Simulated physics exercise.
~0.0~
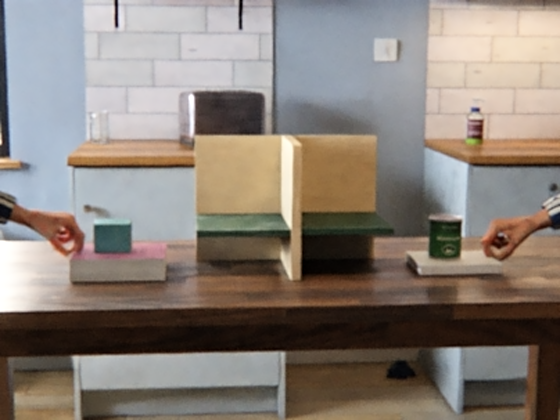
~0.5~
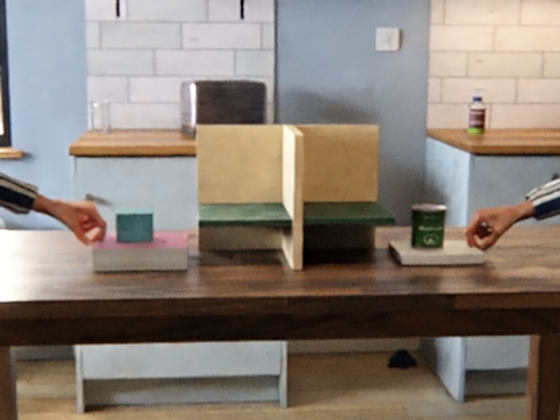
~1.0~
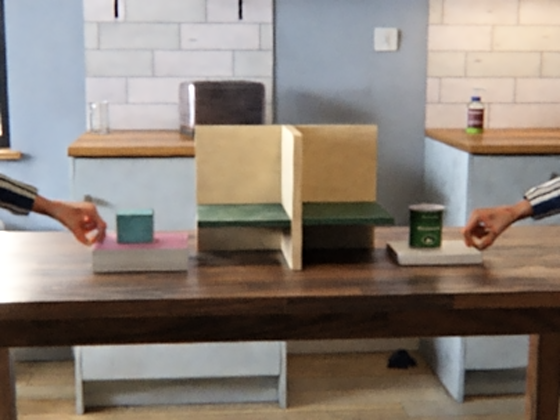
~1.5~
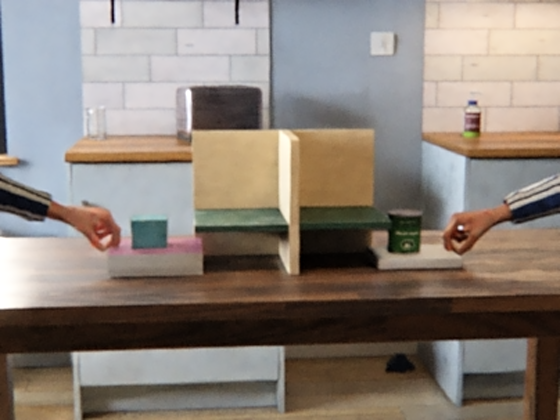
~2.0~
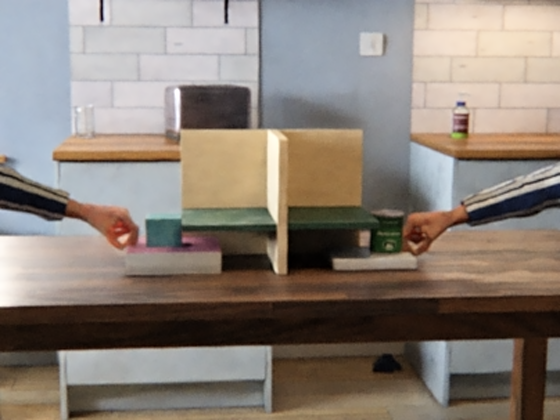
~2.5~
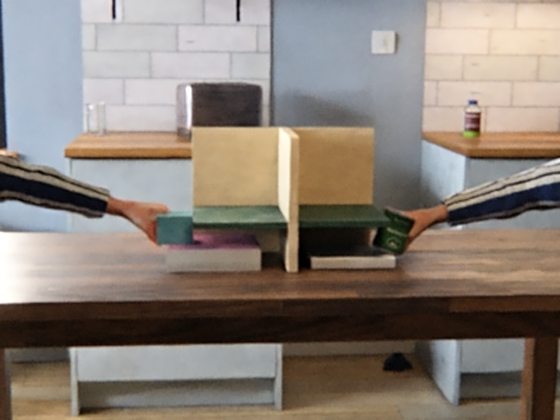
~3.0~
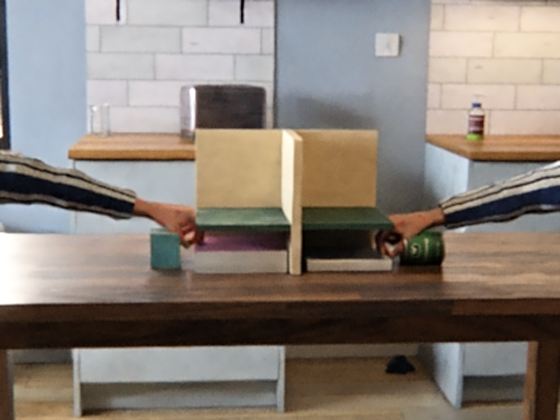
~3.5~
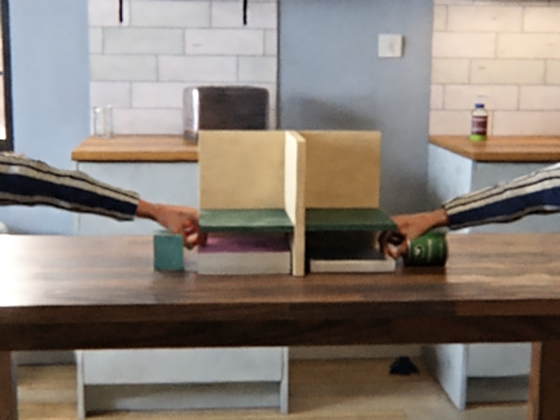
In a kitchen with pale blue cupboards, a dark wooden table is seen from the front, with a low green shelf and upright wooden panels at its centre. On the left, a hand pushes a pink and white book carrying a turquoise block, while on the right another hand pushes a white tray carrying a green pot. Both bases slide inward towards the openings beneath the shelf. The block and the pot strike the shelf edges, and the pot leans outward. The bases slide underneath, leaving the block turned on the table at left and the pot lying on its side at right.
